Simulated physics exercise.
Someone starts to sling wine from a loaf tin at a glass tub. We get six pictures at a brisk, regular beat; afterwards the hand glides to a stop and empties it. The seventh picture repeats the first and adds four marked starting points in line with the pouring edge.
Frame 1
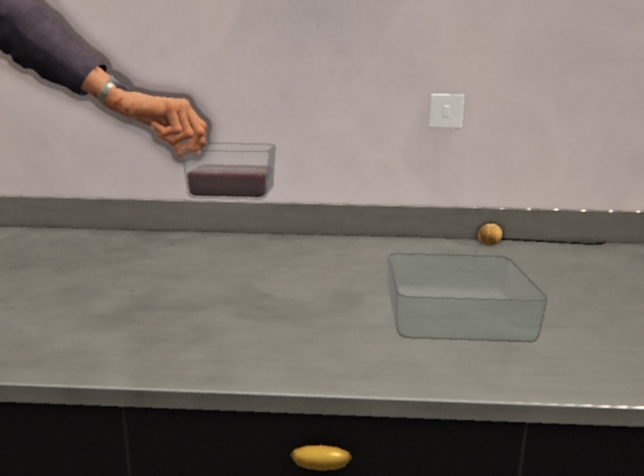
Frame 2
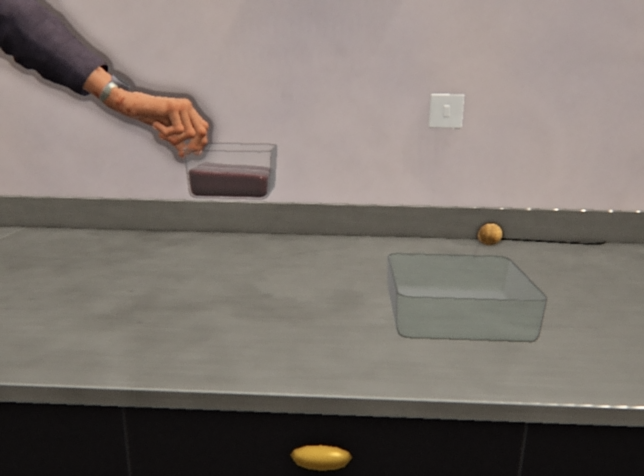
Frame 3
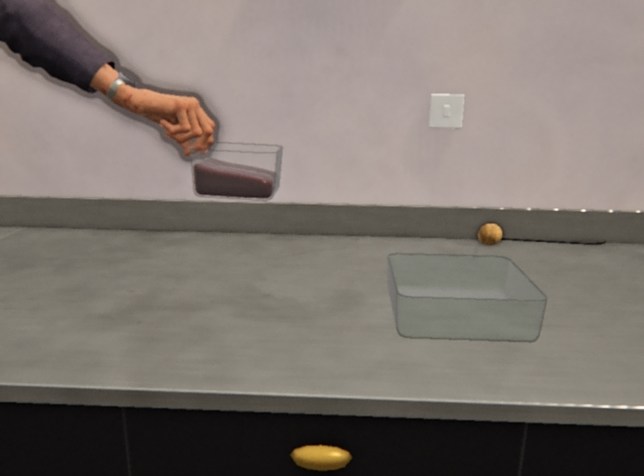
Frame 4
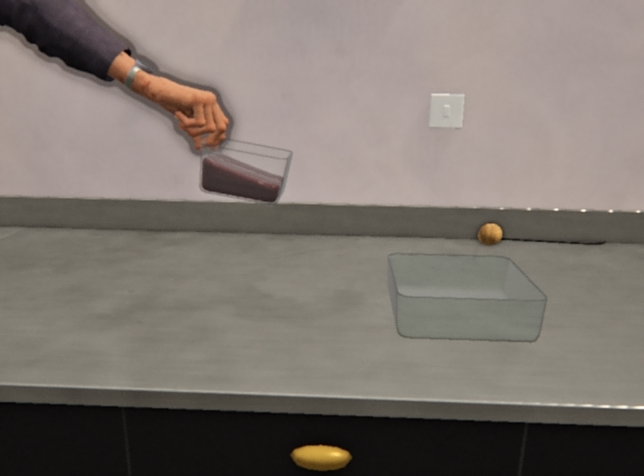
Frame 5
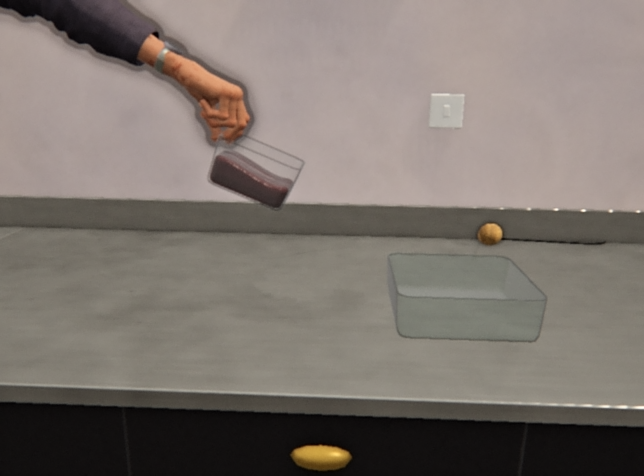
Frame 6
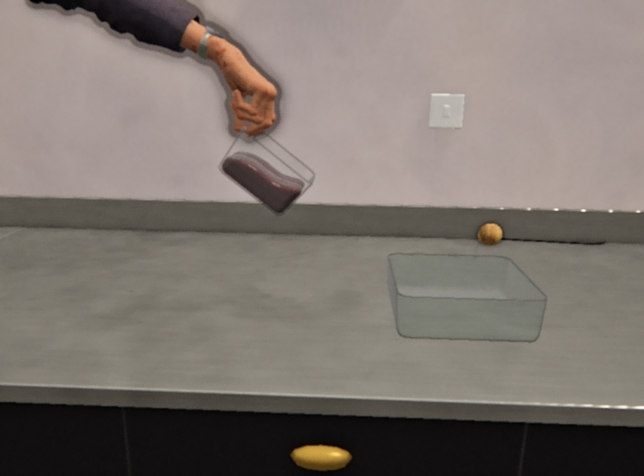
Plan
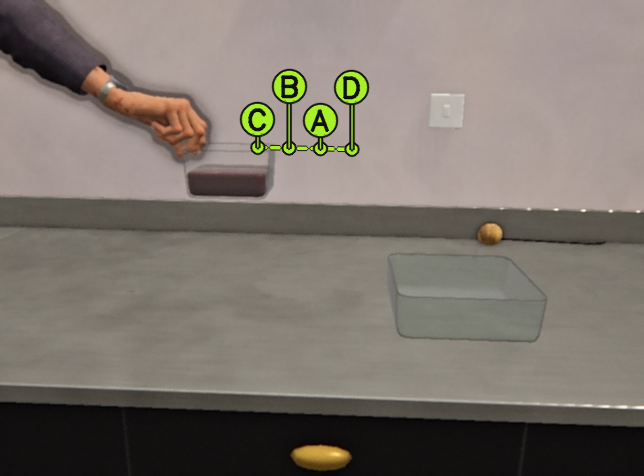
A hand holds a clear container of dark red liquid and tilts it steadily rightward.
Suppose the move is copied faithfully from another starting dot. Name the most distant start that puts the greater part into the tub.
Take B.
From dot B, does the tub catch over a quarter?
Yes, it does.
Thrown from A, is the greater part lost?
No, that is safe.
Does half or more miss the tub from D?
No, that is safe.
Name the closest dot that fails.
That is dot C.
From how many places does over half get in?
Three of them.
On the marked copy, A at (320, 148); B at (289, 148); C at (257, 147); D at (351, 149).
With A, about 72 % lands in the tub, 3 % falls short and 25 % goes beside or beyond.
With B, about 69 % lands in the tub, 15 % falls short and 16 % goes beside or beyond.
With C, about 15 % lands in the tub, 81 % falls short and 4 % goes beside or beyond.
With D, about 68 % lands in the tub, 5 % falls short and 26 % goes beside or beyond.
